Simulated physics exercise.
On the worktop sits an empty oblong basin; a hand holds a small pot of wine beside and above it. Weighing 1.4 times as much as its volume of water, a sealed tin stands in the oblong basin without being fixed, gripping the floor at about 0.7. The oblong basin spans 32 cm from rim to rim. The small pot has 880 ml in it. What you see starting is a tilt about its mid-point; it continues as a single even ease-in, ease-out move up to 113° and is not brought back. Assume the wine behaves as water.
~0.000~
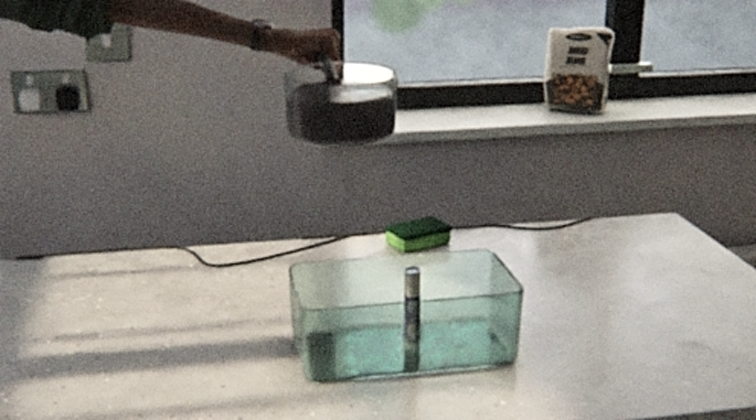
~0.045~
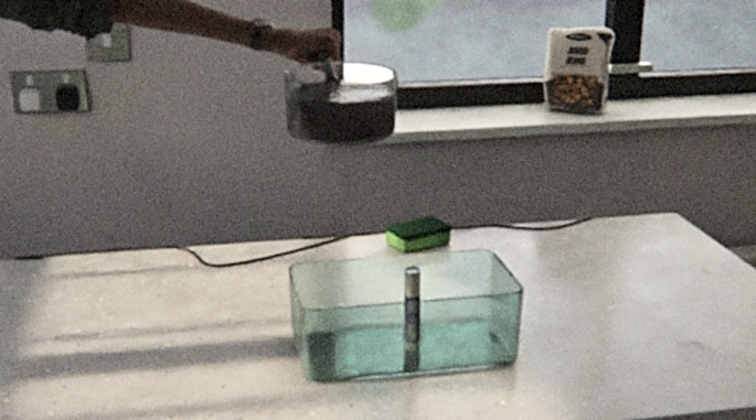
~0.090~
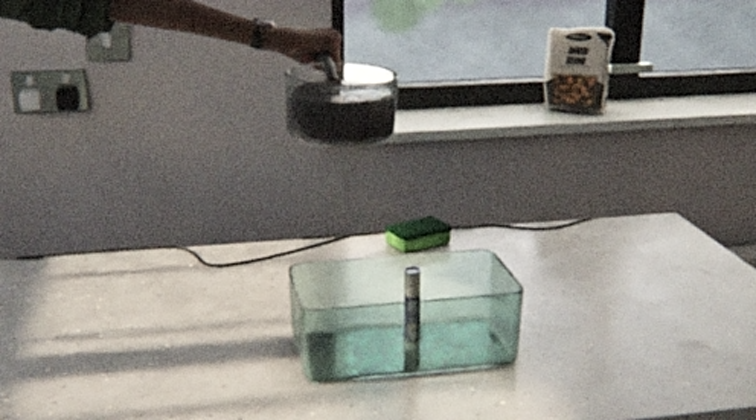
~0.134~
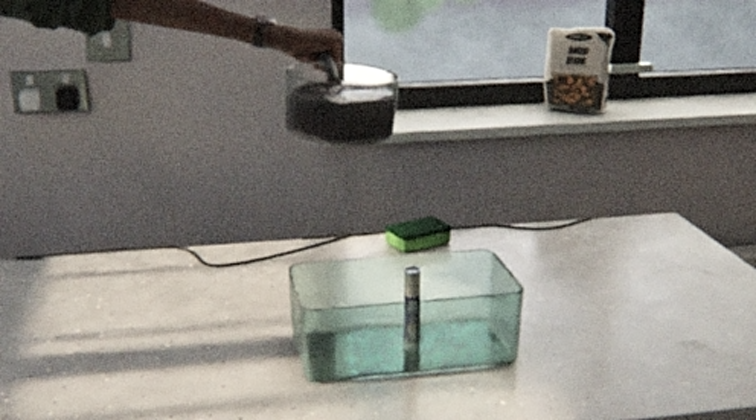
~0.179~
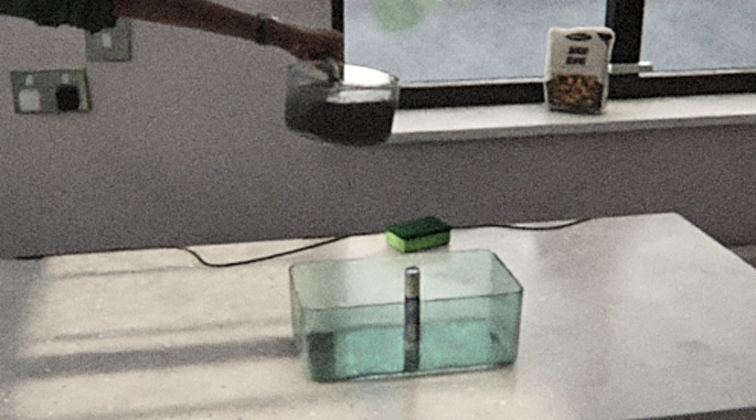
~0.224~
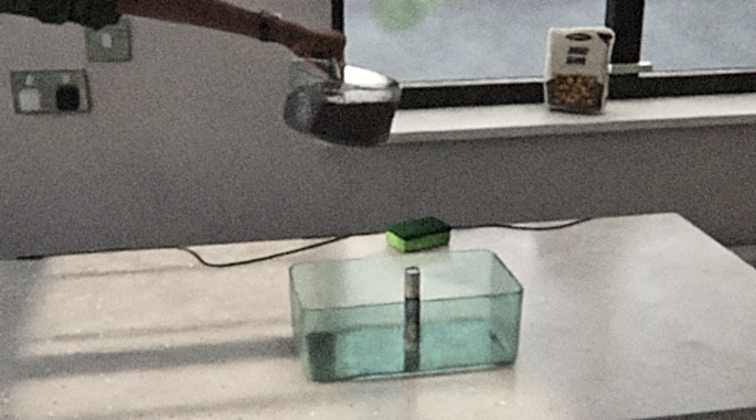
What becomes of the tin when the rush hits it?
I'd say it will come down.
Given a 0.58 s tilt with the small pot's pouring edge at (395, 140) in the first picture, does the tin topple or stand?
Then it stays on its base.
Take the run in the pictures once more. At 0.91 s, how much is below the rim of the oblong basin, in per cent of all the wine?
That comes to about 68 percent.
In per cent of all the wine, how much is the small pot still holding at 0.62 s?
Close to 60 in a hundred.
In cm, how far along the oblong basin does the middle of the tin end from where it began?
Shift of tin centre: Approx. 8.0 cm.
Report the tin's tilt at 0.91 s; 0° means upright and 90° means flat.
I'd say it is close to 0 degrees off upright.
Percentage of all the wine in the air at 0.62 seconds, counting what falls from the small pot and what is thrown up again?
Some 40 % is the figure.
By 0.62 s the tilt is 73° and 59 per cent is still to pour; the tin stands where it began.
By 0.91 s the tilt is 109° and 9 per cent is still to pour; the tin stands where it began.
By 1.21 s the tilt is 113° and 0 per cent is still to pour; the tin leans 20°.
By 1.54 s the tilt is 113° and 0 per cent is still to pour; the tin lies on its side.
At rest the tin lies on its side.
